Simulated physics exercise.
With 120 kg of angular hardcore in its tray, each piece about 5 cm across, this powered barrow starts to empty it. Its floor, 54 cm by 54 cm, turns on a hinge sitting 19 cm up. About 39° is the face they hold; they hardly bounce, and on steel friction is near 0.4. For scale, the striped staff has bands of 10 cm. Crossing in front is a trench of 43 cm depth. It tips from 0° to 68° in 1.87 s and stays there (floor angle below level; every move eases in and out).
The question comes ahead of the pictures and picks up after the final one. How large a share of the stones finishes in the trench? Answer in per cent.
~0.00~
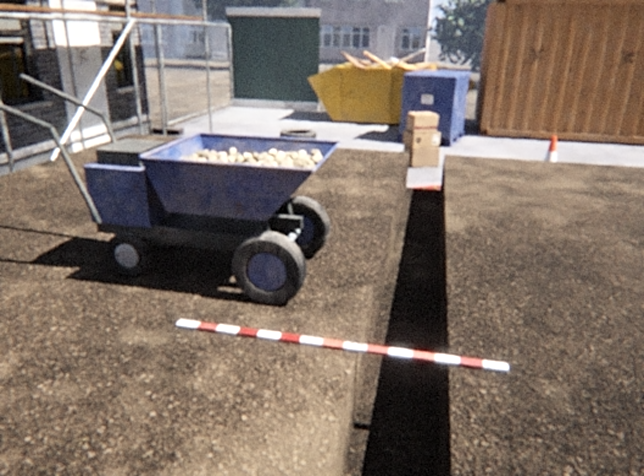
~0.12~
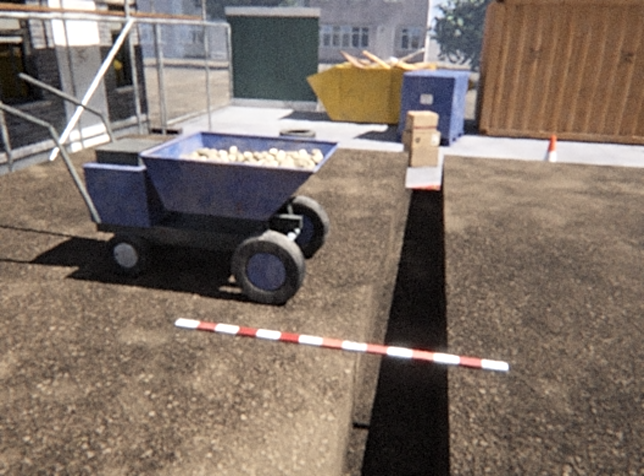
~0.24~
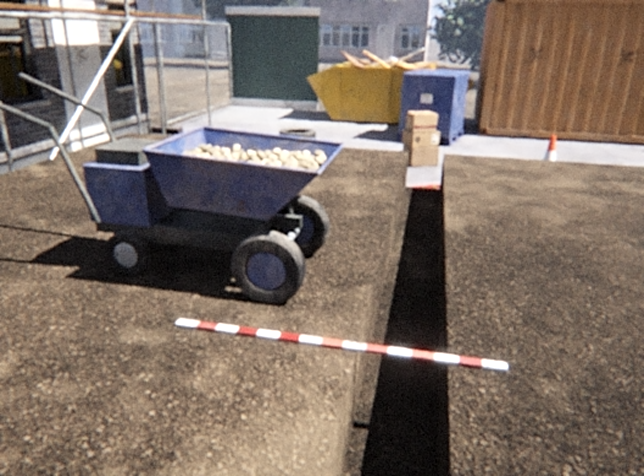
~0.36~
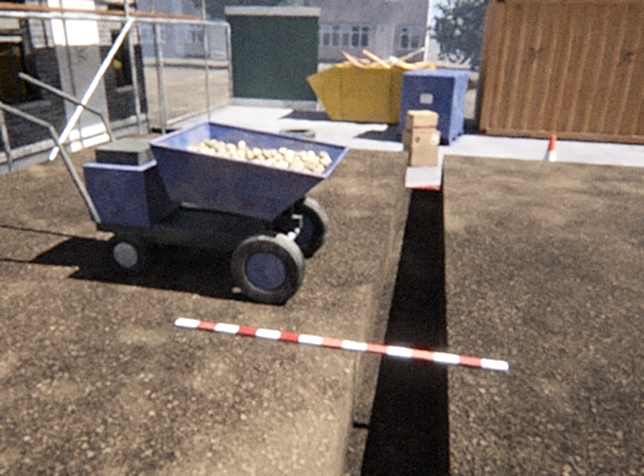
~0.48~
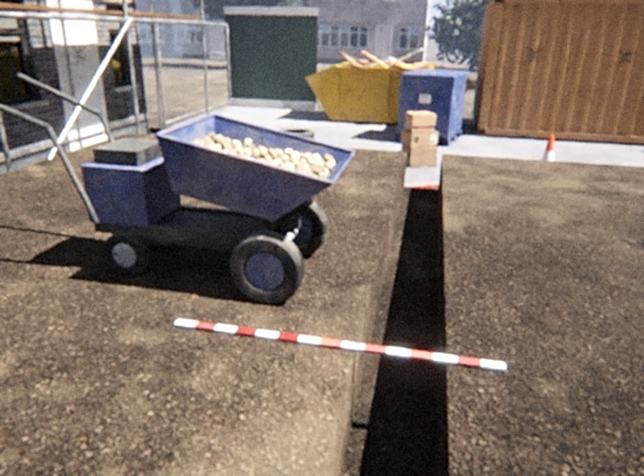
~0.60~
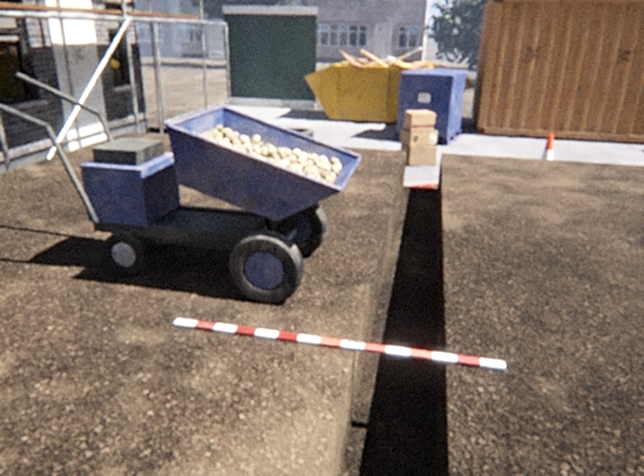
A share of about 91 per cent.
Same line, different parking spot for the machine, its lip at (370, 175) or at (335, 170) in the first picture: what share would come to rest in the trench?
I'd expect some 35 per cent, then some 85.
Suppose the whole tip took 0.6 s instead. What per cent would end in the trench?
About 80%.
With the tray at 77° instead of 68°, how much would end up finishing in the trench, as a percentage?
With that change, near 100 per cent.
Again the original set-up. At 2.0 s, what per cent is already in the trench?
By that point it's something like 25 in a hundred.
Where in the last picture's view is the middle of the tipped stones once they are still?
Their centre sits close to (407, 344).
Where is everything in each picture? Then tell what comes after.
The tray is at 0°, its lip at (313, 171); the top of the load is at (280, 157), in the first picture.
Lip at (314, 171), floor tilted 1°, highest stones at (281, 156); the stones move at 0.1 m/s on average, in the second picture.
The tray is at 3°, its lip at (319, 173); the top of the load is at (247, 153); the stones move at 0.2 m/s on average, in the third picture.
The tray is at 7°, its lip at (325, 177); the top of the load is at (225, 148); the stones move at 0.3 m/s on average, in the fourth picture.
Lip at (332, 183), floor tilted 11°, highest stones at (221, 141); the stones move at 0.4 m/s on average, in the fifth picture.
The tray is at 17°, its lip at (341, 190); the top of the load is at (224, 134); the stones move at 0.4 m/s on average, in the sixth picture.
After 1.4 s the floor is at 57°; 100 % in the tray; the foremost stones are at (379, 242).
After 2.0 s the floor is at 68°; 75 % in the tray, 25 % in the trench; the foremost stones are at (434, 350).
After 2.3 s the floor is at 68°; 43 % in the tray, 56 % in the trench, 1 % past the trench; the foremost stones are at (464, 293).
After 4.3 s the floor is at 68°; 8 % in the tray, 91 % in the trench, 1 % past the trench; the foremost stones are at (467, 293).
